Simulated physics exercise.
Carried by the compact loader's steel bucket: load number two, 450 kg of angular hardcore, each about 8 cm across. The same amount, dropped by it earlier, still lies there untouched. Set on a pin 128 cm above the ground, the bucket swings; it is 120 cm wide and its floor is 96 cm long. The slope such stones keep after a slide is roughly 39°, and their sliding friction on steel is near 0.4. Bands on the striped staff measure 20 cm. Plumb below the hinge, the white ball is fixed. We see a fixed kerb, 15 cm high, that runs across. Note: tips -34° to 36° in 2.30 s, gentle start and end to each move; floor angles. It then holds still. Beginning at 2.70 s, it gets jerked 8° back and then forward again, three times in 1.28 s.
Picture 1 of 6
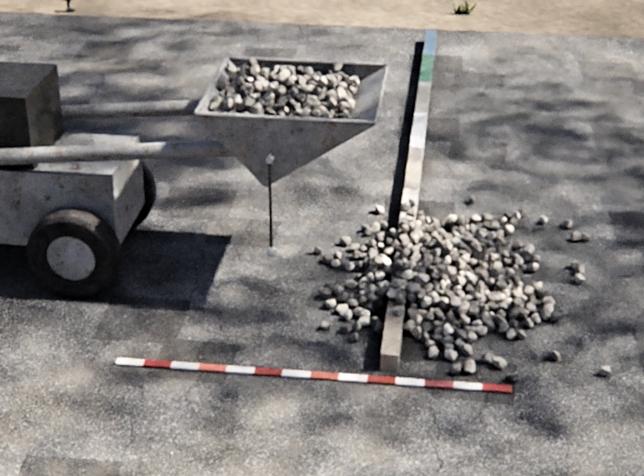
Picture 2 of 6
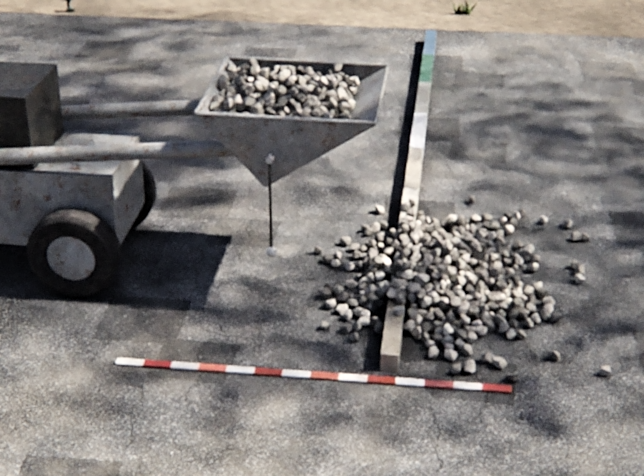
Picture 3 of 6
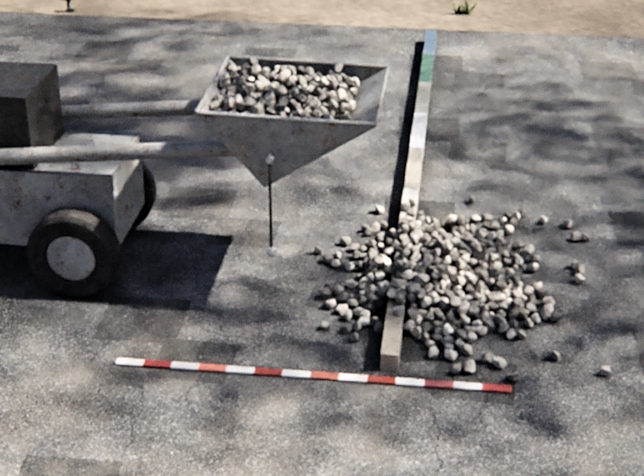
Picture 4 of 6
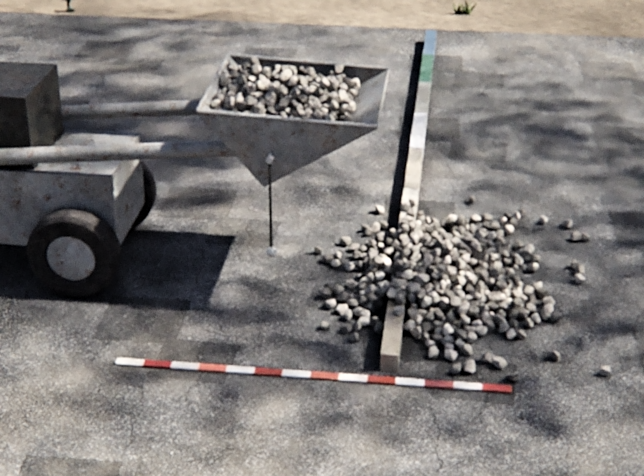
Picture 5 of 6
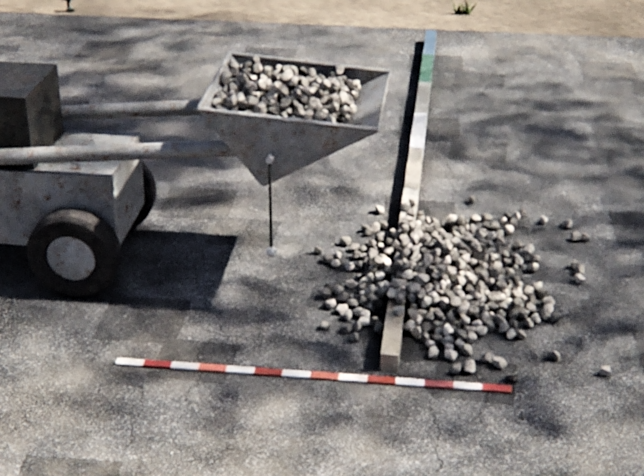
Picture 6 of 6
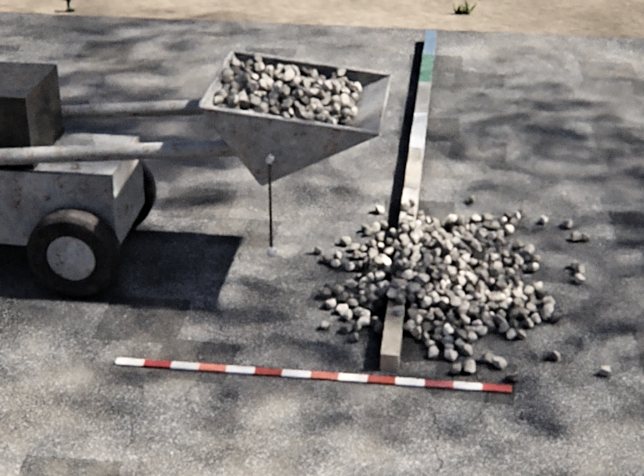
A sunlit, shadow-dappled grey paved yard with a sandy strip along the top is seen from above at an angle. On the left, a grey loader with a dark block and dark tyres holds a metal bucket of grey stones, while a loose stone heap straddles a narrow kerb beyond a red-and-white staff. The bucket tilts very slightly, its stones shifting little, while the loader, heap and camera stay still.
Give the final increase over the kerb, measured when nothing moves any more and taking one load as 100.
Close to 34 parts in a hundred.
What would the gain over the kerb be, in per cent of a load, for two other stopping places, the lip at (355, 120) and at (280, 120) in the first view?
Around 15 percent, then around 0 percent.
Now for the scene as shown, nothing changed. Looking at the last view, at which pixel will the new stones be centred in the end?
They end up centred around (389, 254).
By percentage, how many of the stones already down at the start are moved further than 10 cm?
About 5 %.
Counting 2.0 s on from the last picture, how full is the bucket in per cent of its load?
Some 40 %, roughly, is held.
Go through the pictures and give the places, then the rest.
In the first frame, the bucket is at -34°, its lip at (376, 123); the top of the load is at (276, 76). The earlier load is highest near (425, 248), 28 cm above ground level, 20 % on this side of the kerb, 80 % over the kerb.
In the second frame, the bucket is at -34°, its lip at (376, 124); the top of the load is at (276, 76).
In the third frame, the bucket is at -33°, its lip at (376, 125); the top of the load is at (273, 75).
In the fourth frame, the bucket is at -32°, its lip at (377, 127); the top of the load is at (274, 75).
In the fifth frame, lip at (378, 130), floor tilted -30°, highest stones at (264, 75).
In the sixth frame, the bucket is at -28°, its lip at (379, 134); the top of the load is at (252, 72).
Then, 1.3 s after the last picture the floor is at 25°; in per cent of one load, 99 in the bucket, 21 on this side of the kerb, 80 over the kerb; the foremost stones are at (578, 272).
Then, 2.0 s after the last picture the floor is at 36°; in per cent of one load, 40 in the bucket, 74 on this side of the kerb, 85 over the kerb; the foremost stones are at (578, 272).
Then, 4.0 s after the last picture the floor is at 36°; in per cent of one load, 0 in the bucket, 87 on this side of the kerb, 113 over the kerb; the foremost stones are at (578, 272).
Then, 6.8 s after the last picture the floor is at 36°; in per cent of one load, 0 in the bucket, 87 on this side of the kerb, 113 over the kerb; the foremost stones are at (578, 272). Net gain over the kerb, 34.
